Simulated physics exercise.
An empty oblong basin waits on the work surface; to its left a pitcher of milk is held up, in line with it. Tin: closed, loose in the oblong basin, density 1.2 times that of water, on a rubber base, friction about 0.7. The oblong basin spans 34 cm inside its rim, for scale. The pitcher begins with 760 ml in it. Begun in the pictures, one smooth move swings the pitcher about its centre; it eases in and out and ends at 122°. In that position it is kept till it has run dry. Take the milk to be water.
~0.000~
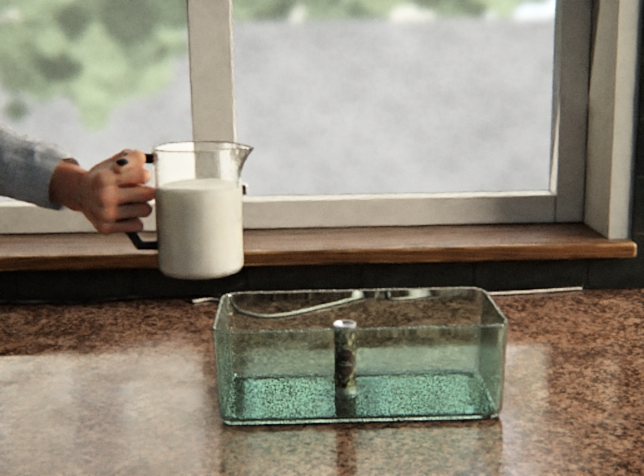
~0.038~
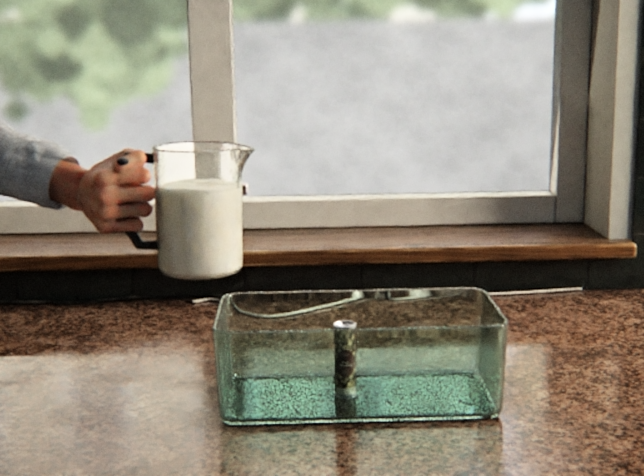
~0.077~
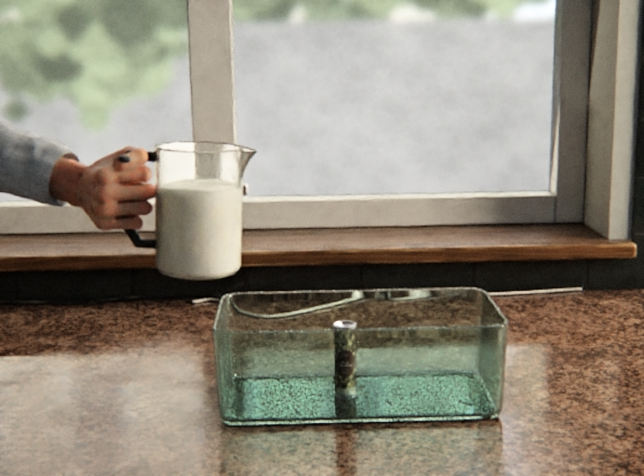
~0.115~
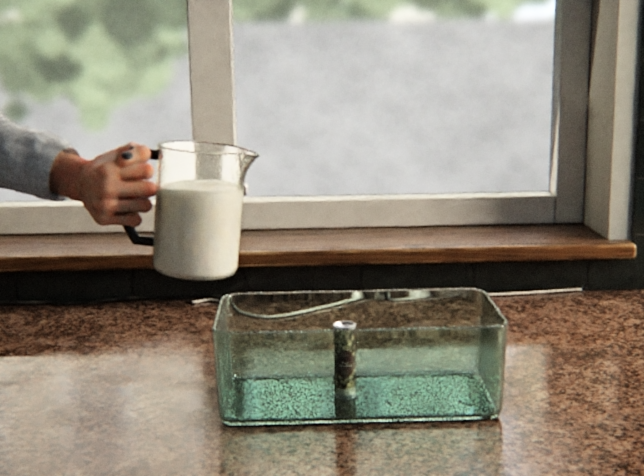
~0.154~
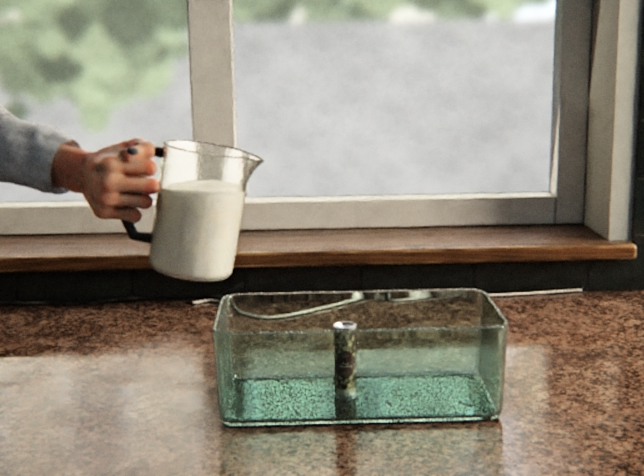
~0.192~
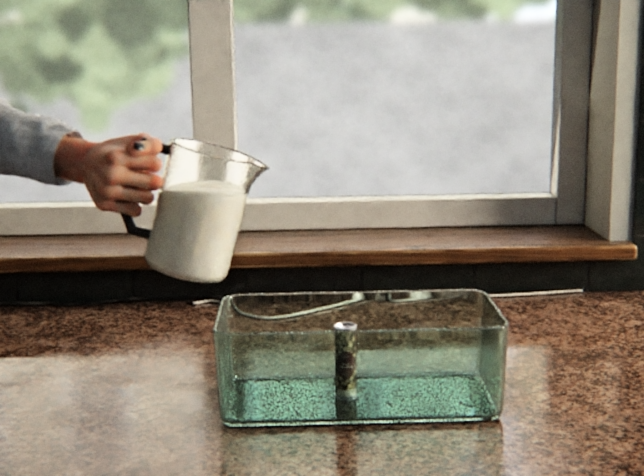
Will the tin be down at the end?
It tumbles over.
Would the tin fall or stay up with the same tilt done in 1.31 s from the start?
Result: Tin tipped over.
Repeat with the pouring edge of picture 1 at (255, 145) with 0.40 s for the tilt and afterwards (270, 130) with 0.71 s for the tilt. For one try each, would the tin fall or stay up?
Try 1: Still standing; try 2: Tipped over.
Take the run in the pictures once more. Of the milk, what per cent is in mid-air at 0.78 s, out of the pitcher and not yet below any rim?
Something like 16 per cent is in the air then.
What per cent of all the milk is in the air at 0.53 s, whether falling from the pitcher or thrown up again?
Near 14 per cent of it all.
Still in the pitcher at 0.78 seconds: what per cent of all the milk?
About 18 per cent.
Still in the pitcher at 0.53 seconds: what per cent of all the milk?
About 84 per cent.
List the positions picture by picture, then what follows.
In the first frame, tilt 0°; pouring edge (254, 147); surface from (158, 185) to (239, 184); the oblong basin's rim runs from (218, 313) to (495, 307); the tin's top is at (345, 327).
In the second frame, tilt 1°; pouring edge (254, 148); surface from (158, 185) to (239, 184).
In the third frame, tilt 3°; pouring edge (257, 150); surface from (159, 185) to (240, 185).
In the fourth frame, tilt 6°; pouring edge (260, 154); surface from (160, 186) to (241, 186).
In the fifth frame, tilt 10°; pouring edge (264, 159); surface from (161, 188) to (243, 187).
In the sixth frame, tilt 16°; pouring edge (269, 166); surface from (161, 195) to (247, 188).
By 0.53 s the tilt is 88° and 85 per cent is still to pour; the tin stands where it began.
By 0.78 s the tilt is 121° and 19 per cent is still to pour; the tin leans 8°.
By 1.04 s the tilt is 122° and 0 per cent is still to pour; the tin lies on its side.
By 1.32 s the tilt is 122° and 0 per cent is still to pour; the tin lies on its side.
At rest the tin lies on its side.
